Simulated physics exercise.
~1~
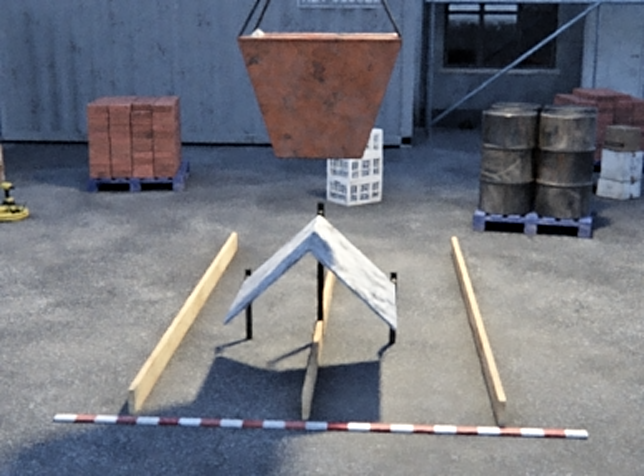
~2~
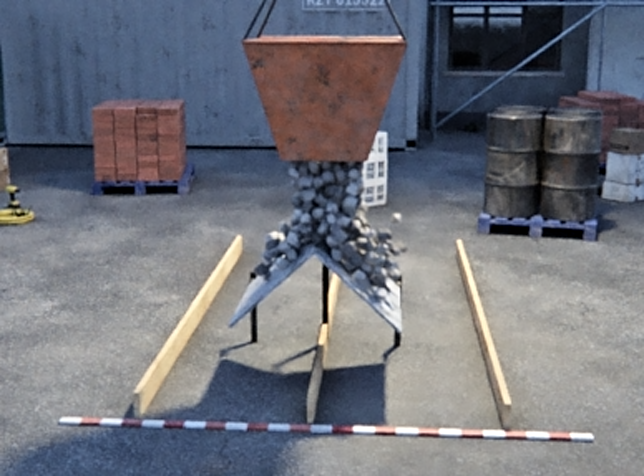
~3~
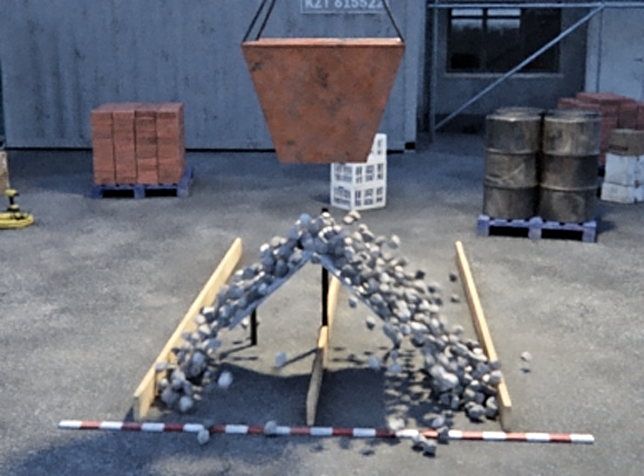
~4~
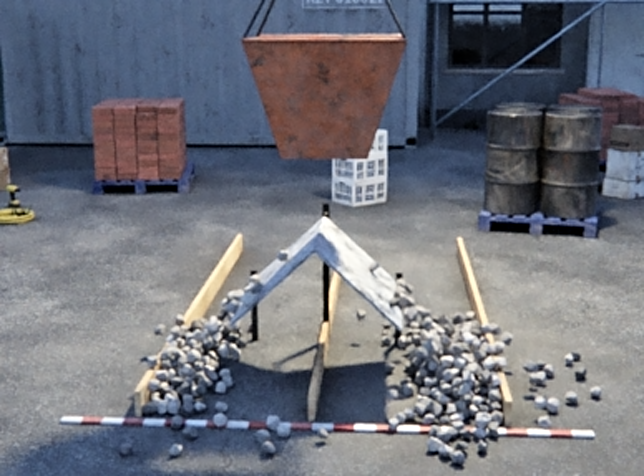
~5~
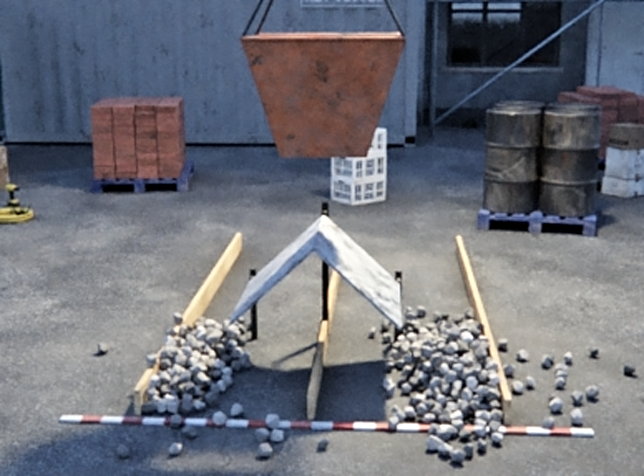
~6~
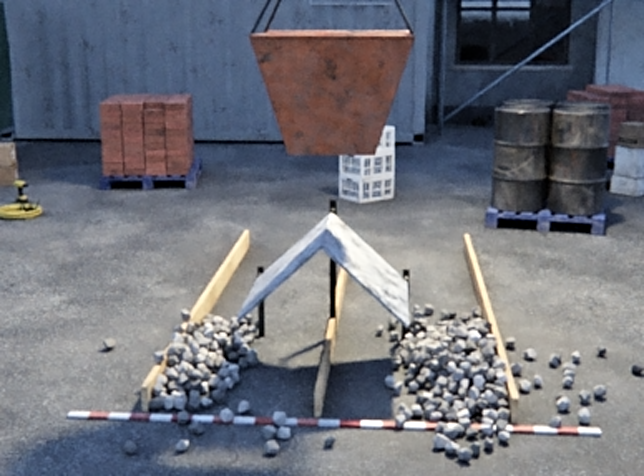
Hanging rust-red skip dropping grey stones onto a peaked steel divider, the stones sliding into two bays, more settling at right.
